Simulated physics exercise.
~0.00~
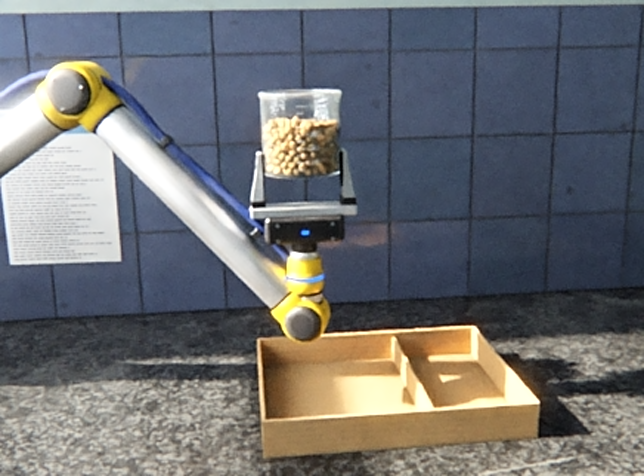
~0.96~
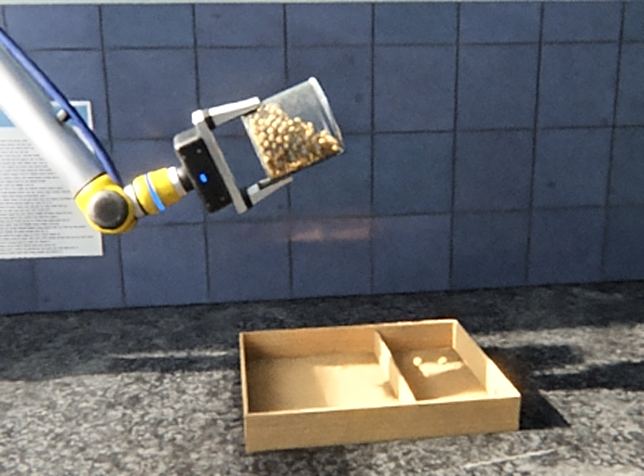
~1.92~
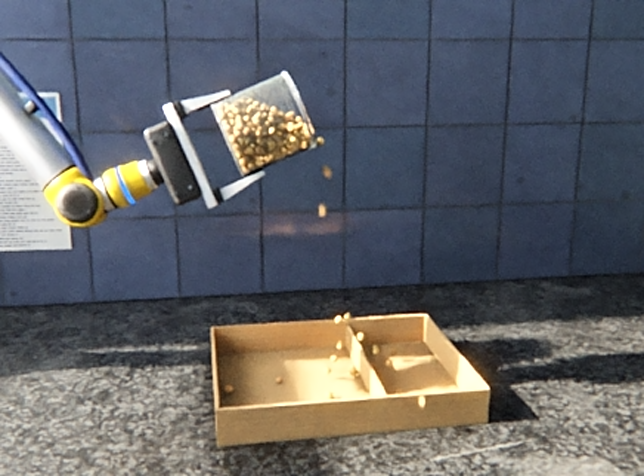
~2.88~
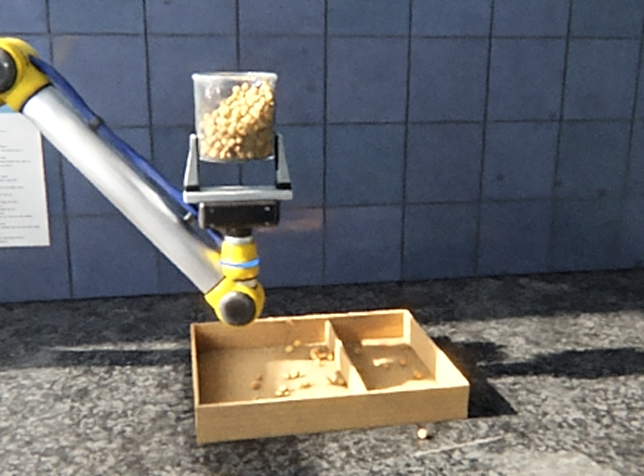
A robot arm holding a clear beaker of chickpeas tipped it over to the right above a divided tray, spilling a few into both sections, then turned it upright again, still mostly full, with one chickpea lying outside the tray.
